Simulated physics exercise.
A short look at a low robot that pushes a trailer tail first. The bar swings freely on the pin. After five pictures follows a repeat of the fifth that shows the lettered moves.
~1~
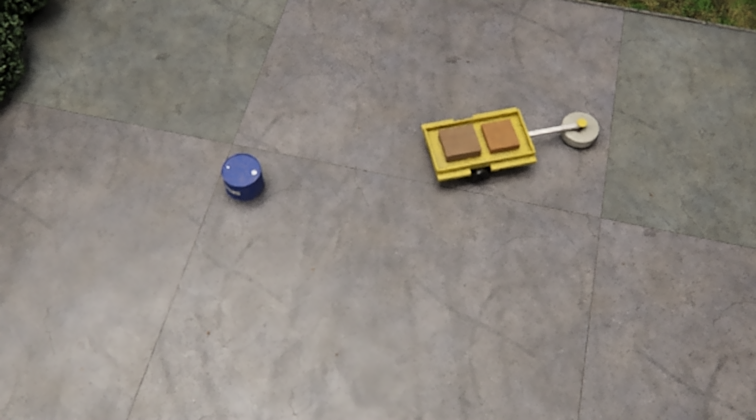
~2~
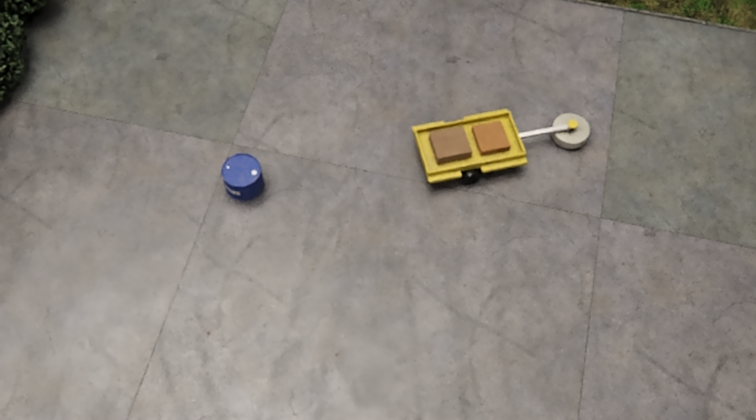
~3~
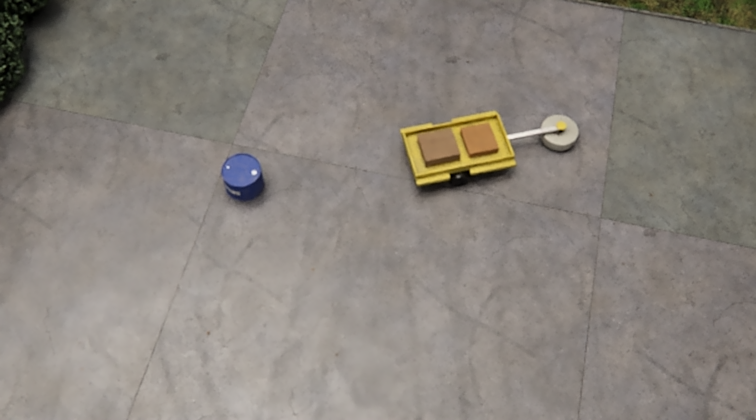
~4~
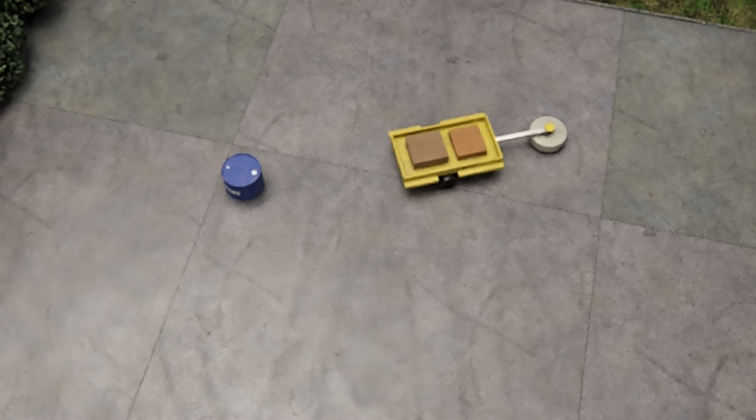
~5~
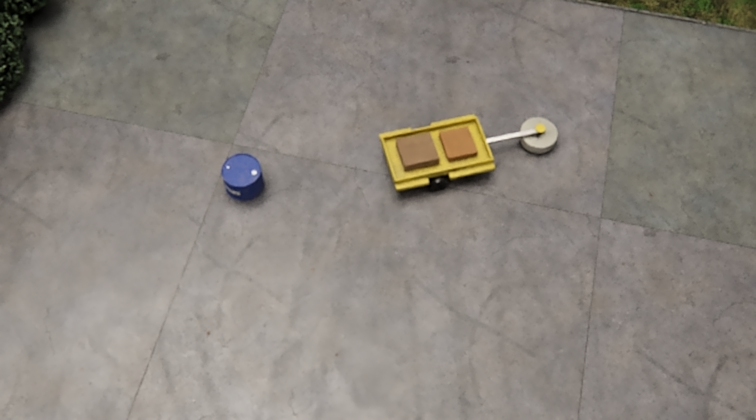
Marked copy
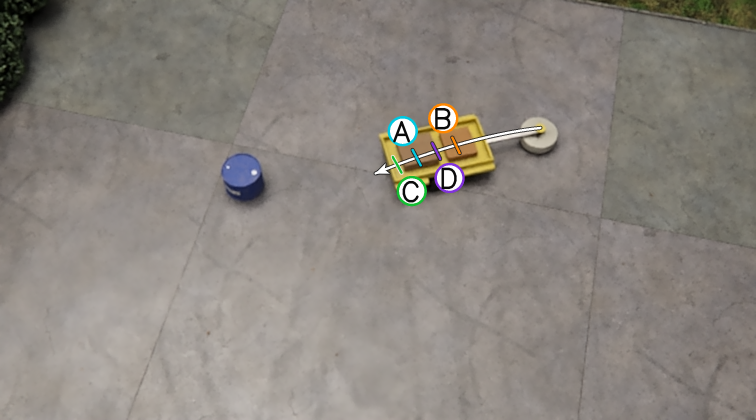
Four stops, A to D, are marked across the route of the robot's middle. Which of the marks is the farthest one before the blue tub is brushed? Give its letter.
The farthest safe stop is D.
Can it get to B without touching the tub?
Yes.
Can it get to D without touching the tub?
Yes.
On the marked copy, A at (417, 158); B at (456, 145); C at (397, 165); D at (436, 151); the route from (540, 128) via (454, 146) to (376, 173).
Following D. Soon after the start, robot (503, 139), cart (400, 159).
Later, robot (466, 148), cart (361, 168).
In the end, robot (436, 157), cart (329, 176); nothing has been touched.
As for the rest, A is too far, the tub has been hit; B is safe but short; C is too far, the tub has been hit.
